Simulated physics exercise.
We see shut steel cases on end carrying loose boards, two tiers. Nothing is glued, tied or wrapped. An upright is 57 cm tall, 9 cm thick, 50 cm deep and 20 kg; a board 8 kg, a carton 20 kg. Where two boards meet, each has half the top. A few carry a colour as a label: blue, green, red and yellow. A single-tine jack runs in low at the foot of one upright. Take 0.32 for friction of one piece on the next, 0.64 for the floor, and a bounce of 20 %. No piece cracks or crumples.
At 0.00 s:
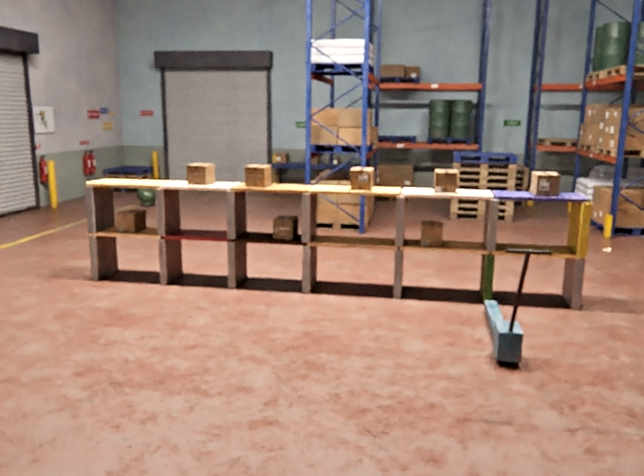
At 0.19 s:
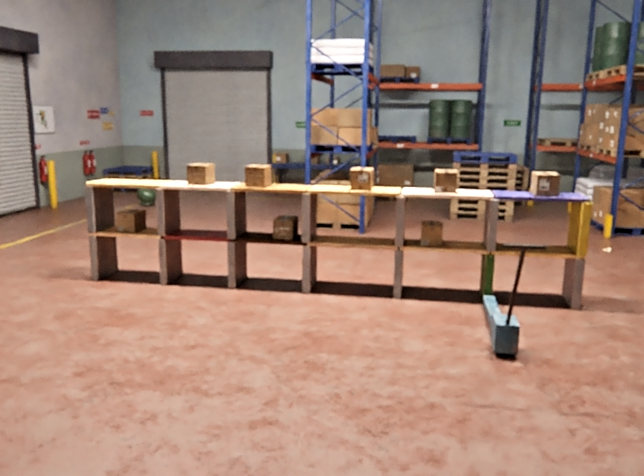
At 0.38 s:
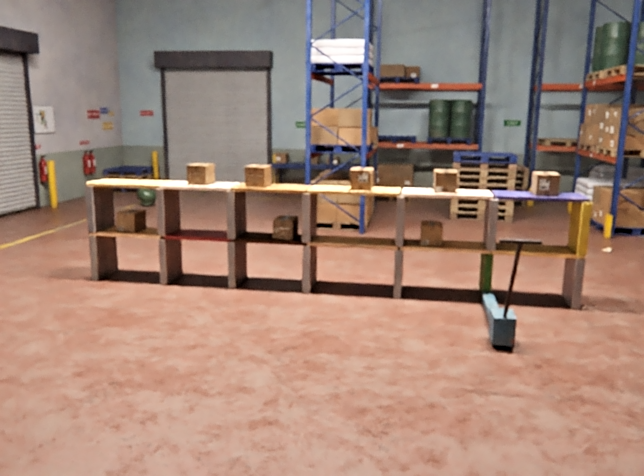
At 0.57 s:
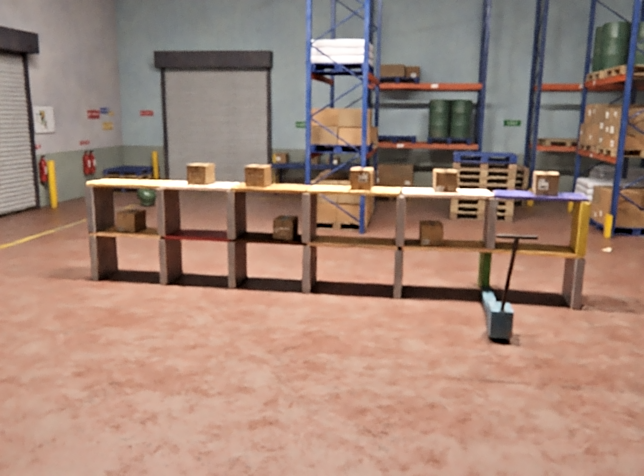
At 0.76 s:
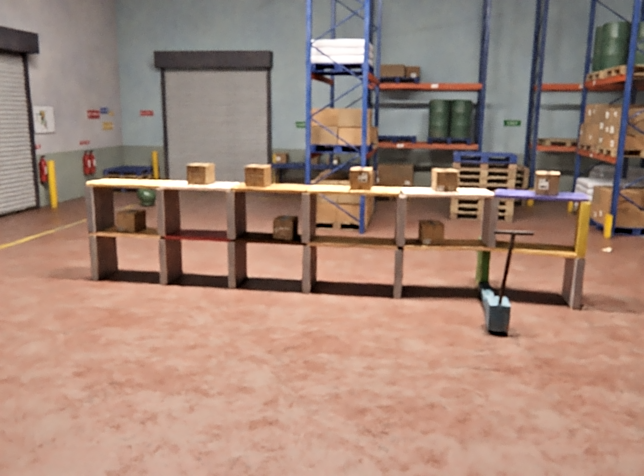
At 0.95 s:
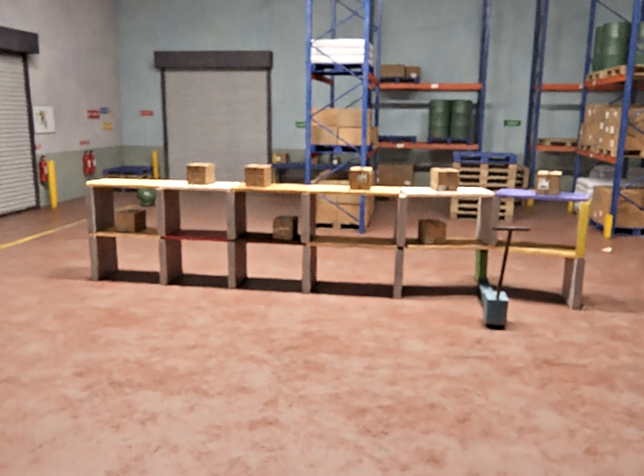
A long, low two-tier shelf of grey uprights and loose coloured boards stands across a warehouse's reddish floor, seen from the front at a slight height by a still camera. Small cartons sit along both levels, with a yellow upright and blue top board at right, and racking and shutters behind. A pale blue jack slides inward at the right, pushing the green upright back, and the blue board shifts slightly.
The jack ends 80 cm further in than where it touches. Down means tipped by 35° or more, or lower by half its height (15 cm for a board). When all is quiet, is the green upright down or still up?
It remains up.
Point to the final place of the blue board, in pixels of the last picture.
At about (559, 293).
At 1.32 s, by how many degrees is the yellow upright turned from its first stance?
About 5°.
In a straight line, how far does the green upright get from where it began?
Some 85 cm.
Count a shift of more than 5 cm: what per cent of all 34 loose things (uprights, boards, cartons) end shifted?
30 per cent.
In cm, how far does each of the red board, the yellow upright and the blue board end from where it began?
About: Red 0, yellow 100, blue 110.
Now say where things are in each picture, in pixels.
In the first picture (pixels give the middle of a visible side), jack tip (497, 306) 24 cm short; green upright (489, 280); red board (203, 234); yellow upright (575, 225); none has stirred.
Jack tip (495, 300) 57 mm short; green upright (489, 280), in the second picture.
Jack tip (493, 296) 12 cm in; green upright (488, 277) 12 cm from its place; movement in 2 of them, in the third picture.
Jack tip (492, 291) 30 cm in; green upright (487, 273) 30 cm from its place; blue board (541, 199) 44 mm from its place; movement in 9 of them, in the fourth picture.
Jack tip (490, 286) 48 cm in; green upright (486, 269) 48 cm from its place; blue board (540, 198) 9 cm from its place; movement in 10 of them, in the fifth picture.
Jack tip (488, 282) 67 cm in; green upright (484, 265) 66 cm from its place; blue board (540, 198) 14 cm from its place; movement in 10 of them, in the sixth picture.
After 1.32 s, 7 of the 34 pieces down; green upright 83 cm from its place; blue board 38° from how it stood, 23 cm lower.
After 1.80 s, 10 of the 34 pieces down; green upright 83 cm from its place; yellow upright 39° from how it stood, 35 cm lower.
In the end (3.6 s), 10 of the 34 pieces down; green upright 83 cm from its place; yellow upright 69° from how it stood, 75 cm lower; blue board 8° from how it stood, 1.08 m lower. From the last view, middles, green upright near (481, 257), yellow upright near (637, 303).
